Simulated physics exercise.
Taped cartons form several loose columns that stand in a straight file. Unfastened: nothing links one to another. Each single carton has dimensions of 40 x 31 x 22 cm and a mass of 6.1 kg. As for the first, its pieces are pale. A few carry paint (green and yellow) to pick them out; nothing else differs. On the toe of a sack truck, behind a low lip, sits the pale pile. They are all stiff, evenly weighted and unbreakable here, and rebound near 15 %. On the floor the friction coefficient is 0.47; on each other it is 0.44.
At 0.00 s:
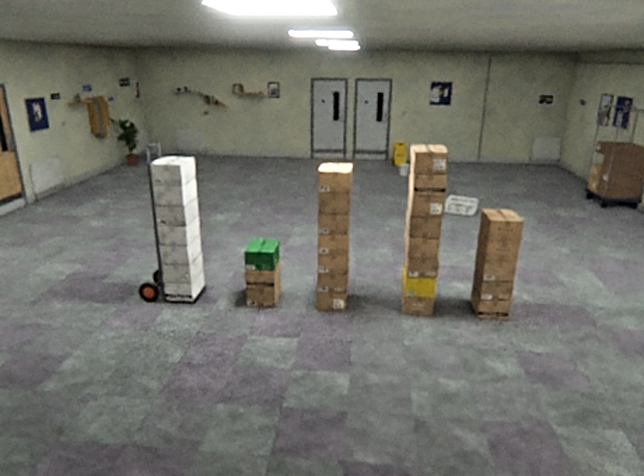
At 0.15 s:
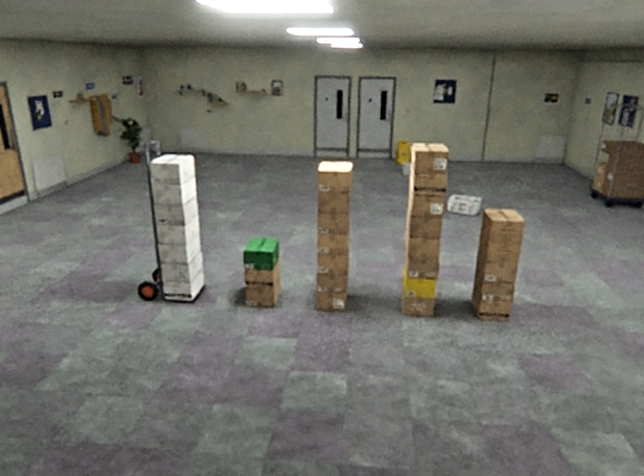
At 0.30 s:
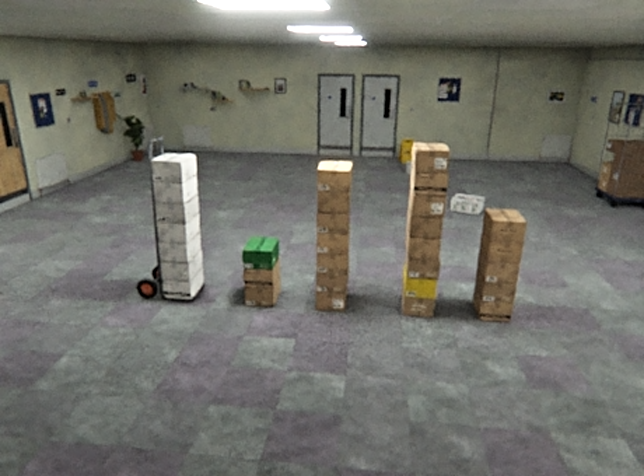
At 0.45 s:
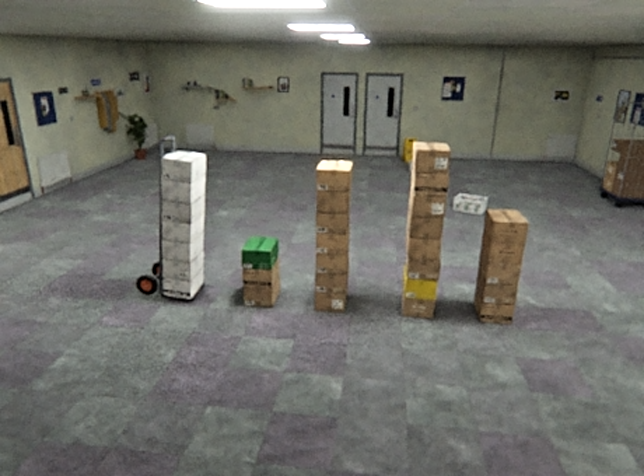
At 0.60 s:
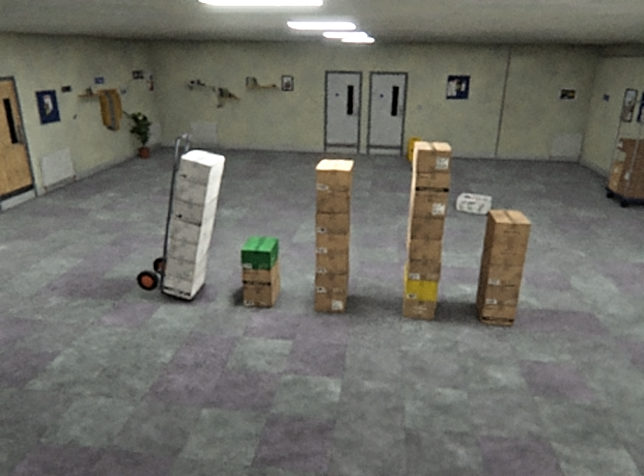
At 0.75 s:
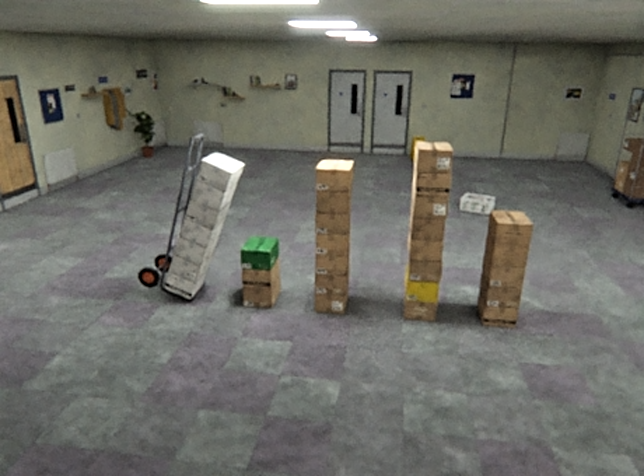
At first, a pale stack of cartons stands upright on a sack truck at the left of a row of brown columns, some with green or yellow pieces. The truck then tilts to the right, and the pale stack leans with it toward the low green-topped pile, while the other columns stay still.
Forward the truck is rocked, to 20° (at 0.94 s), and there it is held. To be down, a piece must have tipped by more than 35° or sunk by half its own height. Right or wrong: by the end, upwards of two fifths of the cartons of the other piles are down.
Wrong.
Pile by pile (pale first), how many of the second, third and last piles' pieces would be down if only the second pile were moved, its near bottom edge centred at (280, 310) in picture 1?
Down counts: Second 0, third 0, last 0.
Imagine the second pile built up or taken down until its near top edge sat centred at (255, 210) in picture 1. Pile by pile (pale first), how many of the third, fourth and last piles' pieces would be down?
Third 6, fourth 8, last 5.
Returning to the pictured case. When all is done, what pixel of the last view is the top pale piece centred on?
(304, 280).
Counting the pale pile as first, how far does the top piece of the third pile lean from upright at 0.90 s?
Measured from upright, roughly 0°.
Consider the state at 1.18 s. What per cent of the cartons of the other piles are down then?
0 percent by then.
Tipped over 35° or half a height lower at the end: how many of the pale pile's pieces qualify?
The number you get is 7.
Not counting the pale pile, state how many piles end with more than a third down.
0 altogether.
After 0.90 s, 1 of the pale pile down; none of the 23 other cartons down.
After 1.18 s, 7 of the pale pile down; none of the 23 other cartons down, 1 disturbed; green carton shifted 32 mm.
After 1.80 s, 7 of the pale pile down; none of the 23 other cartons down, 9 disturbed; green carton shifted 8 cm.
After 3.88 s, 7 of the pale pile down; none of the 23 other cartons down, 8 disturbed; green carton shifted 8 cm.
At rest (5.6 s), 7 of the pale pile down; none of the 23 other cartons down, 4 disturbed; green carton shifted 8 cm; yellow carton unmoved. That is 0 per cent. As the last picture would show them, middles, green carton near (268, 253), yellow carton near (421, 283).
